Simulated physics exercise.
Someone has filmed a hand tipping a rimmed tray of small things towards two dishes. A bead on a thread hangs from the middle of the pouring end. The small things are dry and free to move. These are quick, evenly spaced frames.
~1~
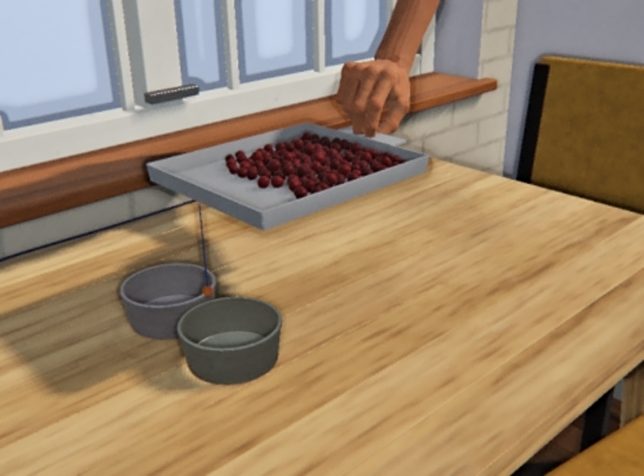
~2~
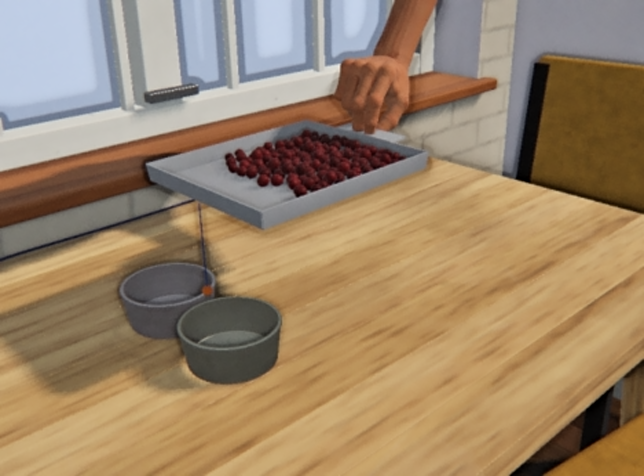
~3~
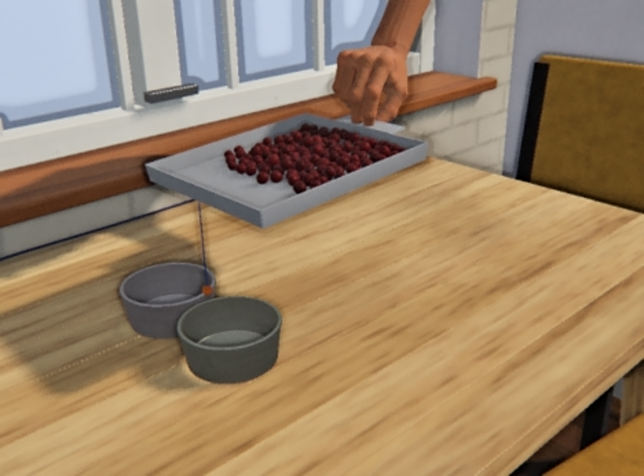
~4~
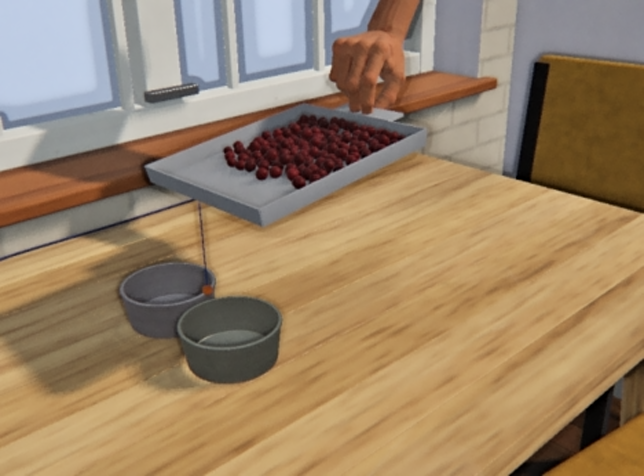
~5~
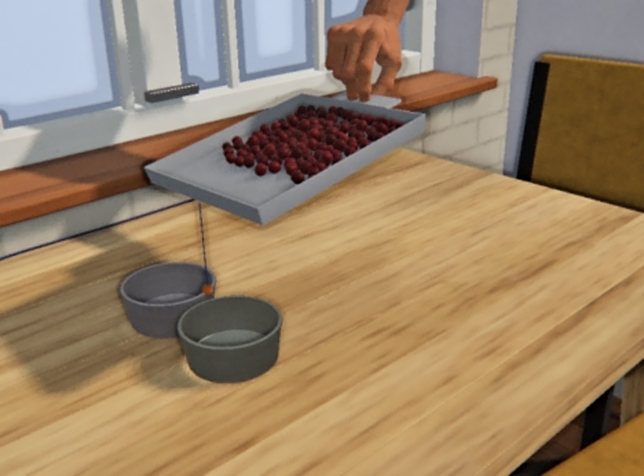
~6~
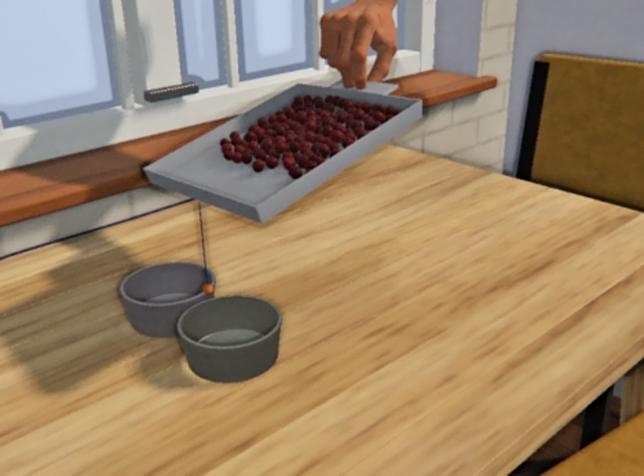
A hand raising the far end of a grey tray of dark red cherries, tilting it gradually above two small dishes.
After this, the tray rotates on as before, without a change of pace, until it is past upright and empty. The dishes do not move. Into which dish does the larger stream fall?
The left one ends fuller.
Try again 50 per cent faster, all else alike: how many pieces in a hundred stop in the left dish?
It comes to 20 per cent or so.
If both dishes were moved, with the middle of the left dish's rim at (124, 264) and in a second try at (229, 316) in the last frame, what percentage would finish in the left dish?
The first gives 10 %, the second 0 %.
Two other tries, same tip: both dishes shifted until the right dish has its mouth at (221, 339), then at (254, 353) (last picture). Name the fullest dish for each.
One: The dish on the left. Two: The left dish.
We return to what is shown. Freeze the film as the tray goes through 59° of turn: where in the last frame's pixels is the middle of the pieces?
Near (206, 142).
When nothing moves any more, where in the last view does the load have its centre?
Near (132, 339).
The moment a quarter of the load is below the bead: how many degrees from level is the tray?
At about 105°.
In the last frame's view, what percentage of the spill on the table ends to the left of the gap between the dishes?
Near 100 %.
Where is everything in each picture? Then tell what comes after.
The first picture shows corners of the pouring end near (149, 164) and (262, 211), level; middle of the load near (316, 164), dried cherries; left dish near (130, 314); right dish near (190, 356); bead on its thread near (208, 291).
The second picture shows corners of the pouring end near (149, 164) and (262, 210), level; middle of the load near (315, 162).
The third picture shows corners of the pouring end near (148, 164) and (261, 209), tipped barely, lowest at the left corner; middle of the load near (315, 157).
The fourth picture shows corners of the pouring end near (148, 166) and (260, 208), tipped a little, lowest at the left corner; middle of the load near (314, 149).
The fifth picture shows corners of the pouring end near (147, 167) and (259, 207), tipped a little, lowest at the left corner; middle of the load near (312, 140).
The sixth picture shows corners of the pouring end near (146, 168) and (257, 205), tipped a little, lowest at the left corner; middle of the load near (310, 132); left dish near (130, 312); right dish near (190, 354).
Shortly afterwards, tray tipped steeply; all but a few on the tray; only a few outside both; only a few in the air.
Next, tray tipped right over; the bulk on the tray; only a few in the left dish; a little outside both; a little in the air.
Some moments later, tray tipped past a quarter turn; only a few in the right dish; near a third in the left dish; near two thirds outside both.
In the end, tray tipped past a quarter turn; only a few in the right dish; near a third in the left dish; near two thirds outside both.
